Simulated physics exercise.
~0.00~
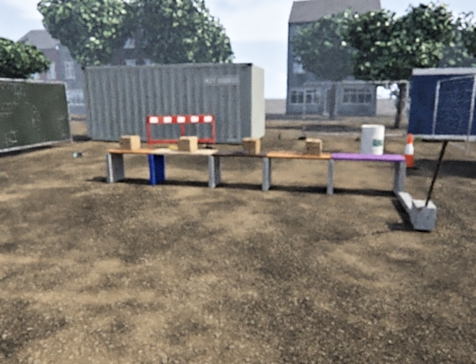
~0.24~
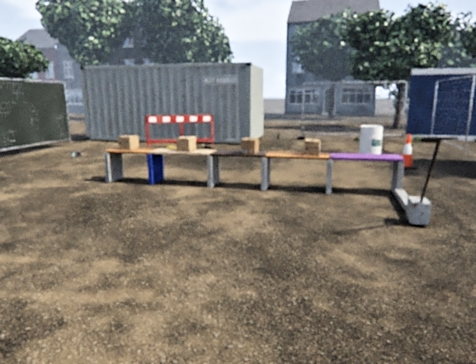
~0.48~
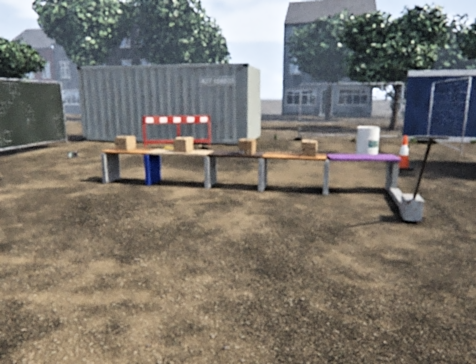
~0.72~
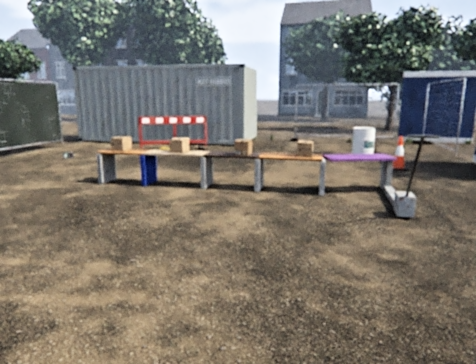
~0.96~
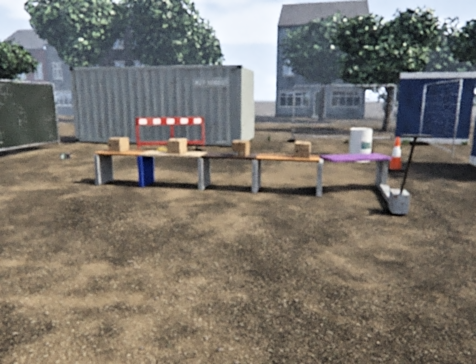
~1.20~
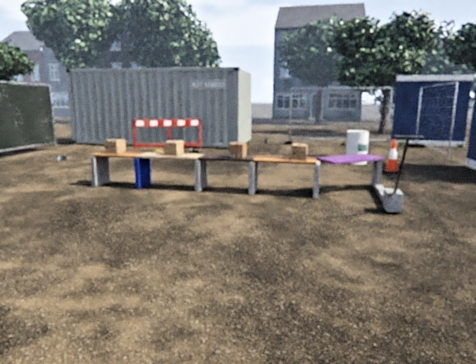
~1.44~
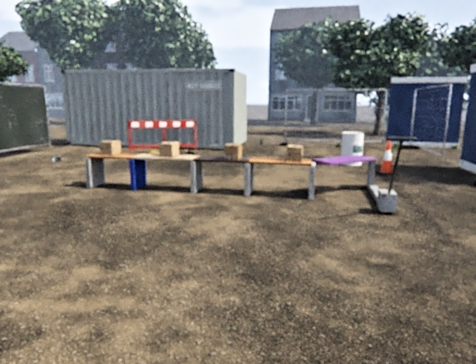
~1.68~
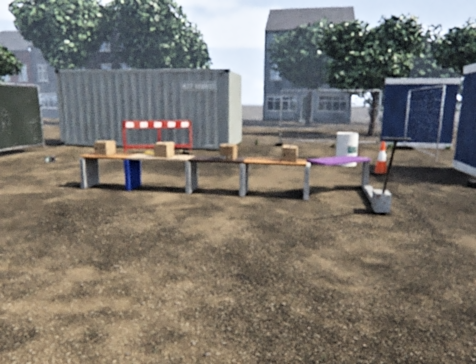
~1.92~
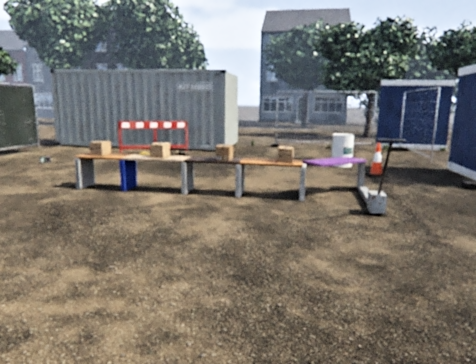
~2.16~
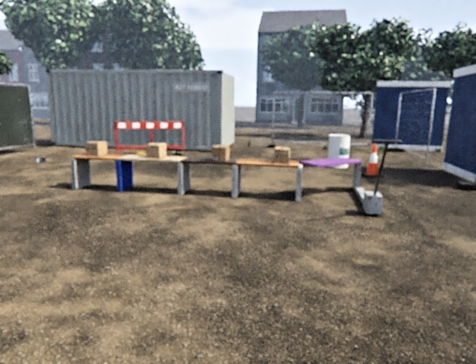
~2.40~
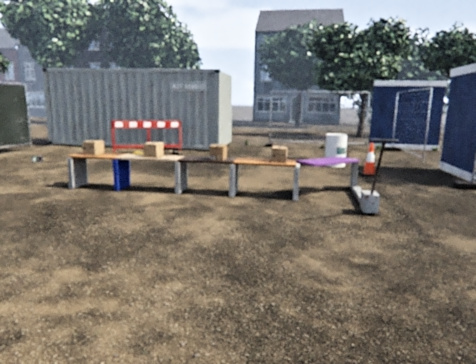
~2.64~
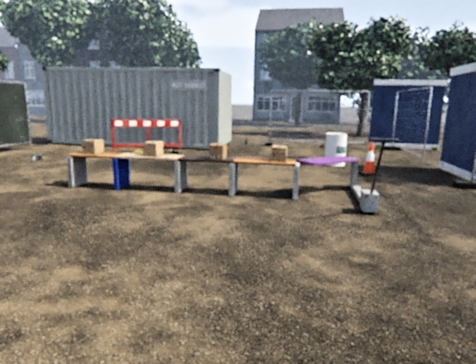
A low row of boards on upright blocks stays standing as the view pans slightly right.
